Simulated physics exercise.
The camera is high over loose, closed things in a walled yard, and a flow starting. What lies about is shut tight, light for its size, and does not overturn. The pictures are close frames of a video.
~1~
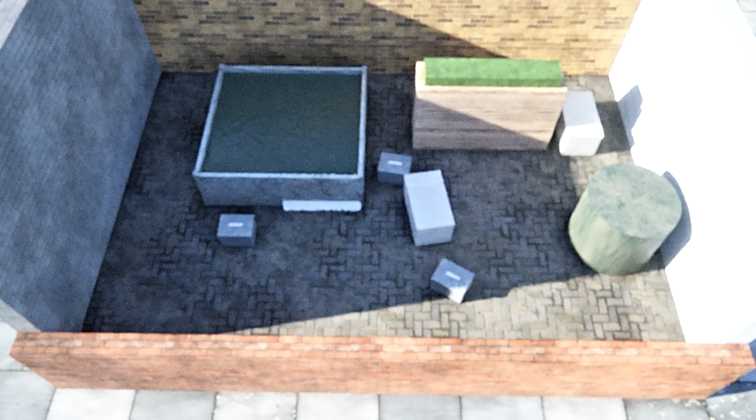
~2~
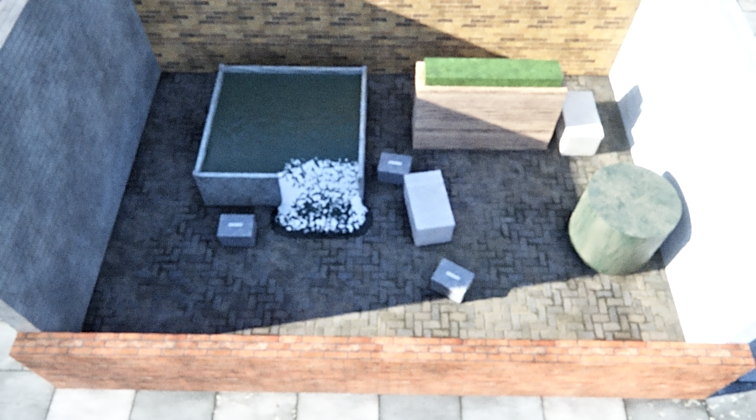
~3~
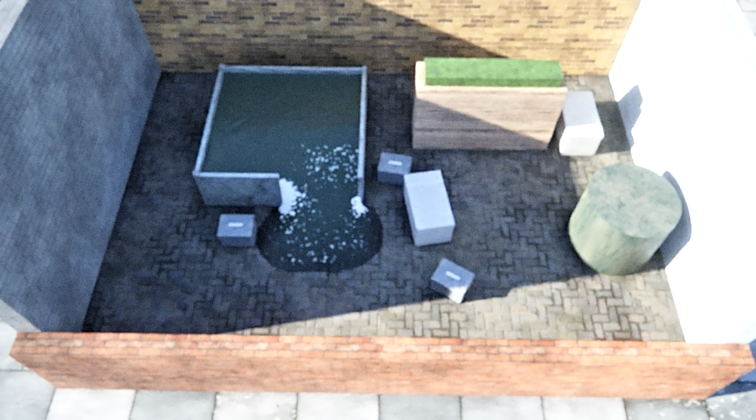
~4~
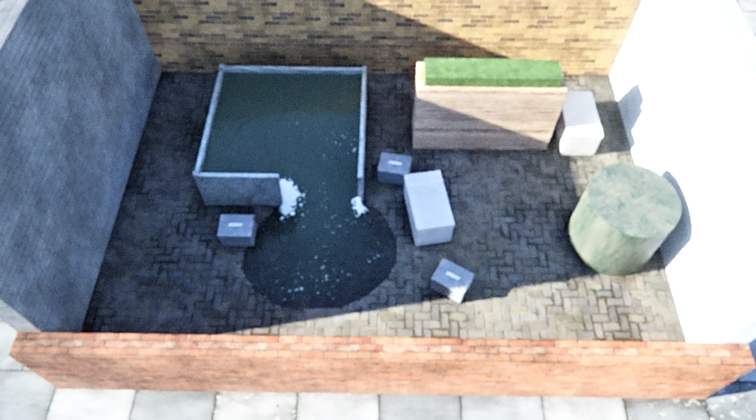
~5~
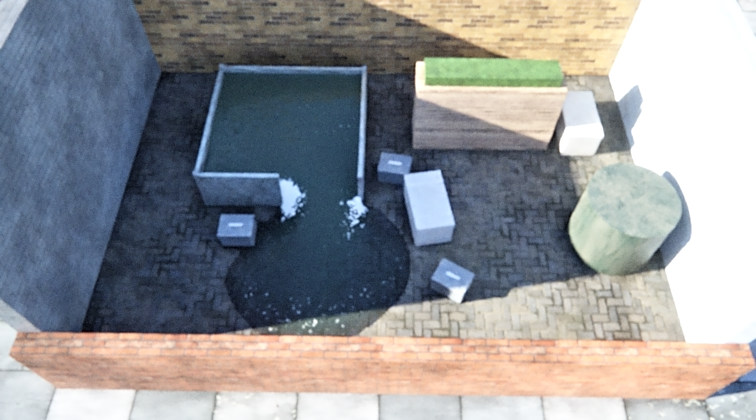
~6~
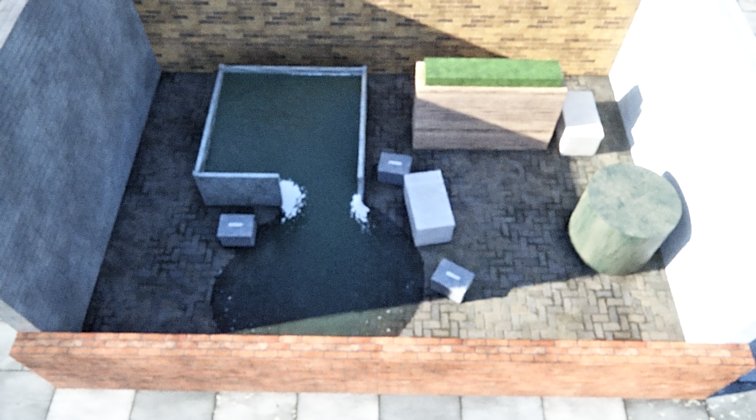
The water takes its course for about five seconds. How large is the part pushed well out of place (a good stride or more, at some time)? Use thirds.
That comes to less than a third.
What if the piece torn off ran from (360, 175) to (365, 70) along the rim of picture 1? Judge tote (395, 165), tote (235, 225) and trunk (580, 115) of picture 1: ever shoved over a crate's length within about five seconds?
One after the other: That far or more, no, pushed that far.
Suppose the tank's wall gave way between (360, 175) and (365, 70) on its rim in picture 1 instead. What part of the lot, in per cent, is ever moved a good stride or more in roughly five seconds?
Some 80 per cent.
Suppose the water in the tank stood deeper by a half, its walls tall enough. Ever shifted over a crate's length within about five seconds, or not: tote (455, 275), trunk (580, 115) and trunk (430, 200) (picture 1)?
As listed: Shifted that much, short of that, never so far.
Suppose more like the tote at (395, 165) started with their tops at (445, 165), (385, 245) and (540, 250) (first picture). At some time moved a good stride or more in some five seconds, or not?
In that order: Under that, swept aside, yes.
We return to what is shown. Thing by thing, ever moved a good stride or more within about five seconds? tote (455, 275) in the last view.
Verdict: Moved that far.
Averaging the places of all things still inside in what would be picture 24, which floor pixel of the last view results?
Roughly at (456, 208).
A moment on, 0 of 5 are well off their spots; 0 afloat.
Next, 1 of 5 are well off their spots; 0 afloat.
Later, 1 of 5 are well off their spots; 1 afloat.
In the end, 1 of 5 are well off their spots, and 1 have been at some point; 1 afloat.
